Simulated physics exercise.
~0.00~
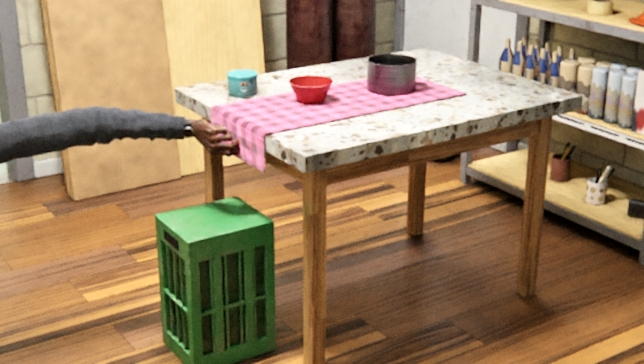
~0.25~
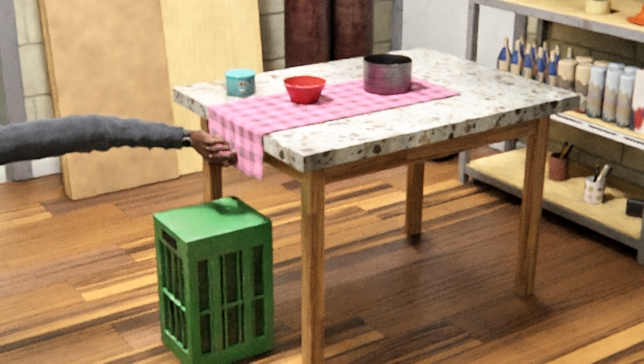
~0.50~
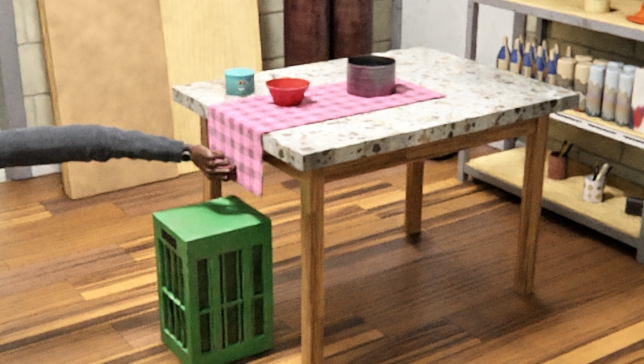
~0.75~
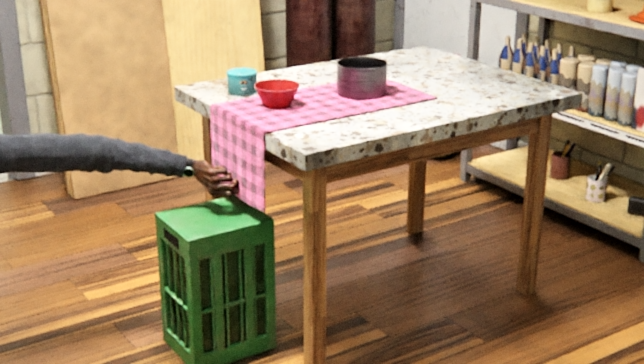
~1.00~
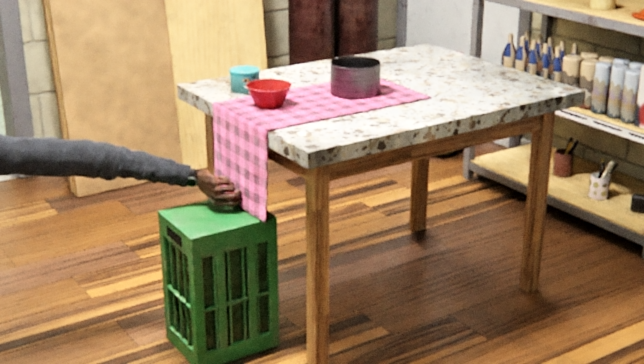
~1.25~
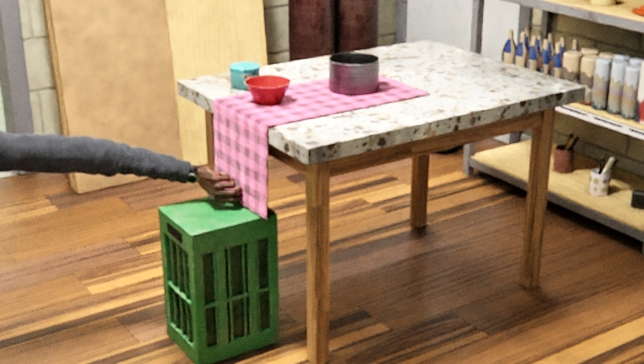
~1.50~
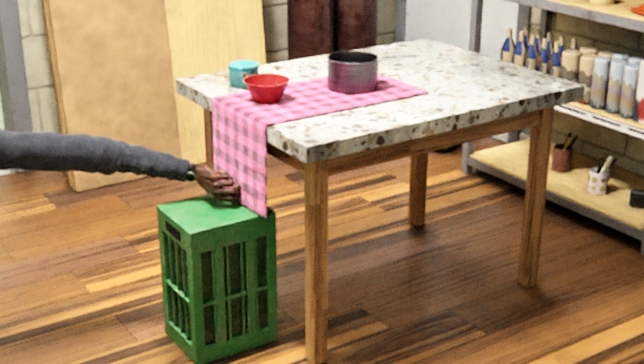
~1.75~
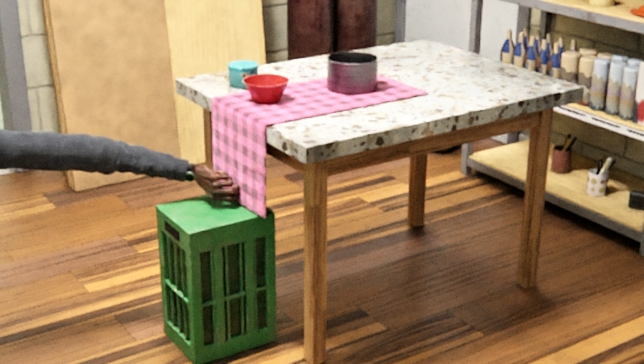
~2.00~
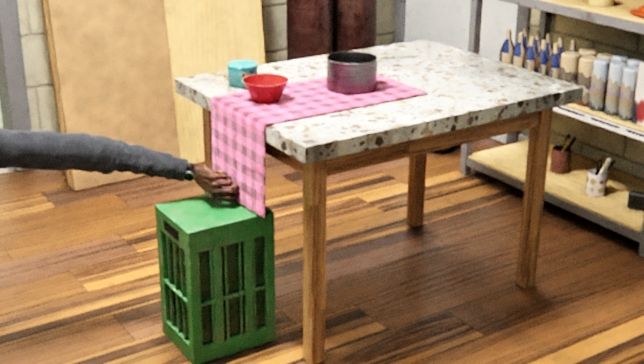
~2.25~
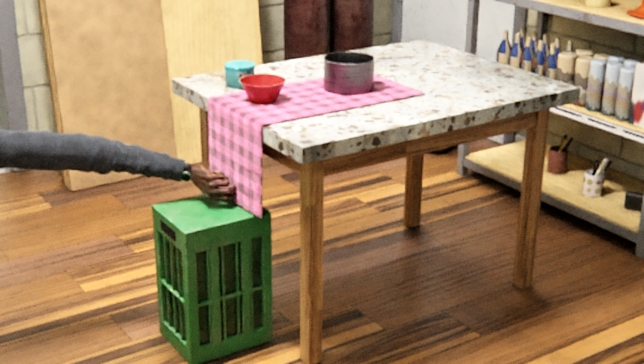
A pink checked cloth is pulled down to a green crate, carrying bowl and pot left.
